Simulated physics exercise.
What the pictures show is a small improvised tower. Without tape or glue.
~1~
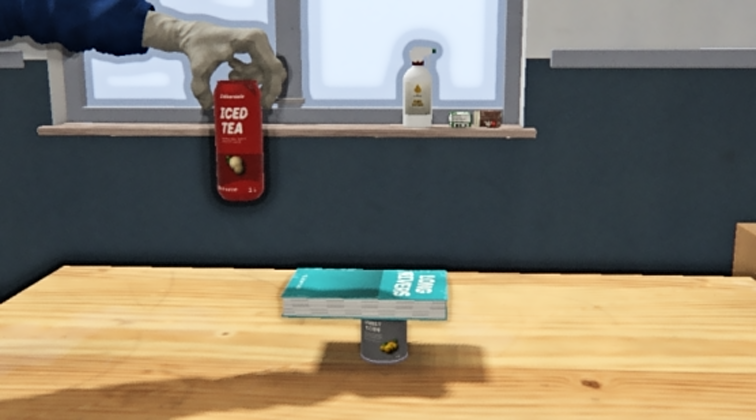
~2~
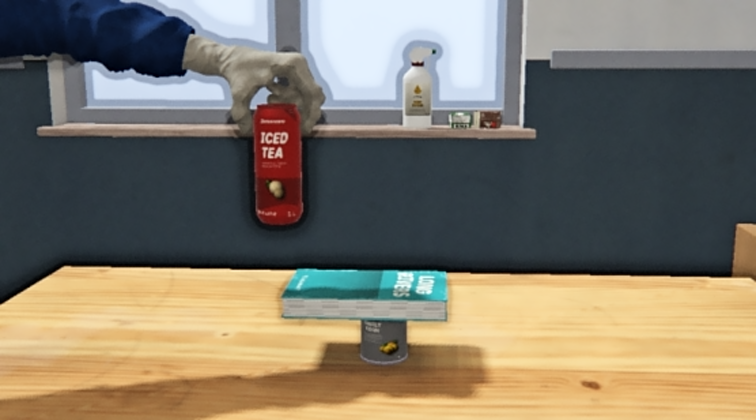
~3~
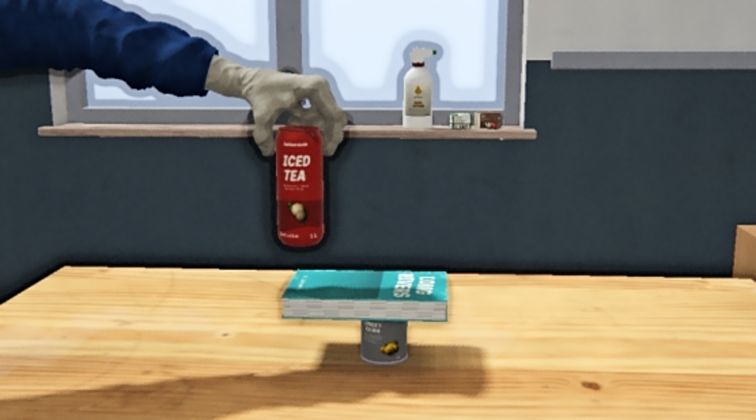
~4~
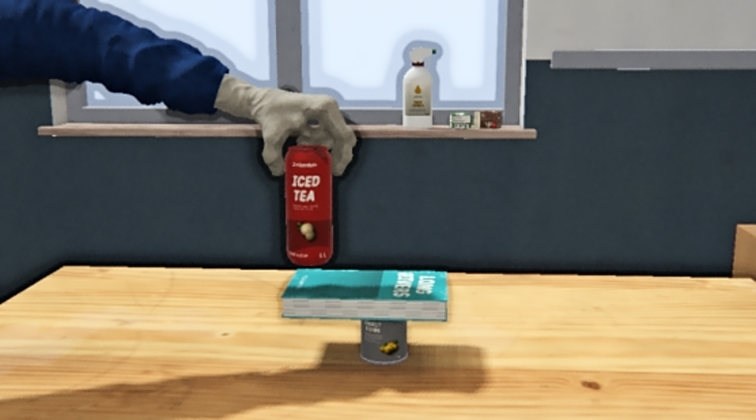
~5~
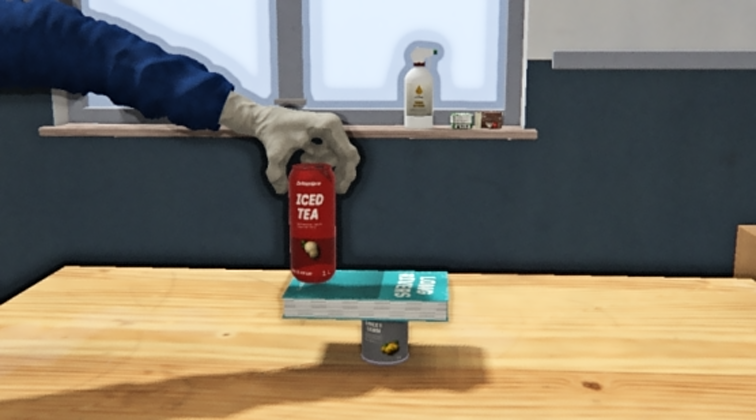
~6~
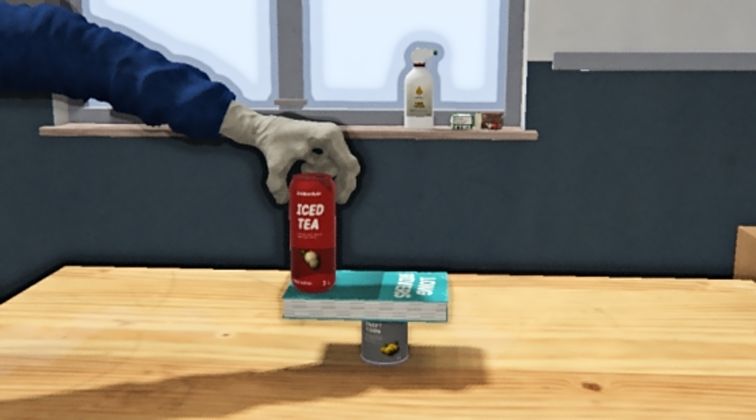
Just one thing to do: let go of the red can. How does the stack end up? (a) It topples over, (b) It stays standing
a, it topples over.
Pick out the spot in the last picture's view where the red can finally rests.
End position: Approximately (179, 335).
Then, 0.50 s past the last view, red can now fallen; turquoise book rocked 46° from its first pose.
Then, 0.70 s past the last view, turquoise book rocked 33° from its first pose.
Finally, fallen, turquoise book and red can; grey tin still in place. Final places as the last picture's camera would see them, red can near (179, 335). The stack loses its balance.
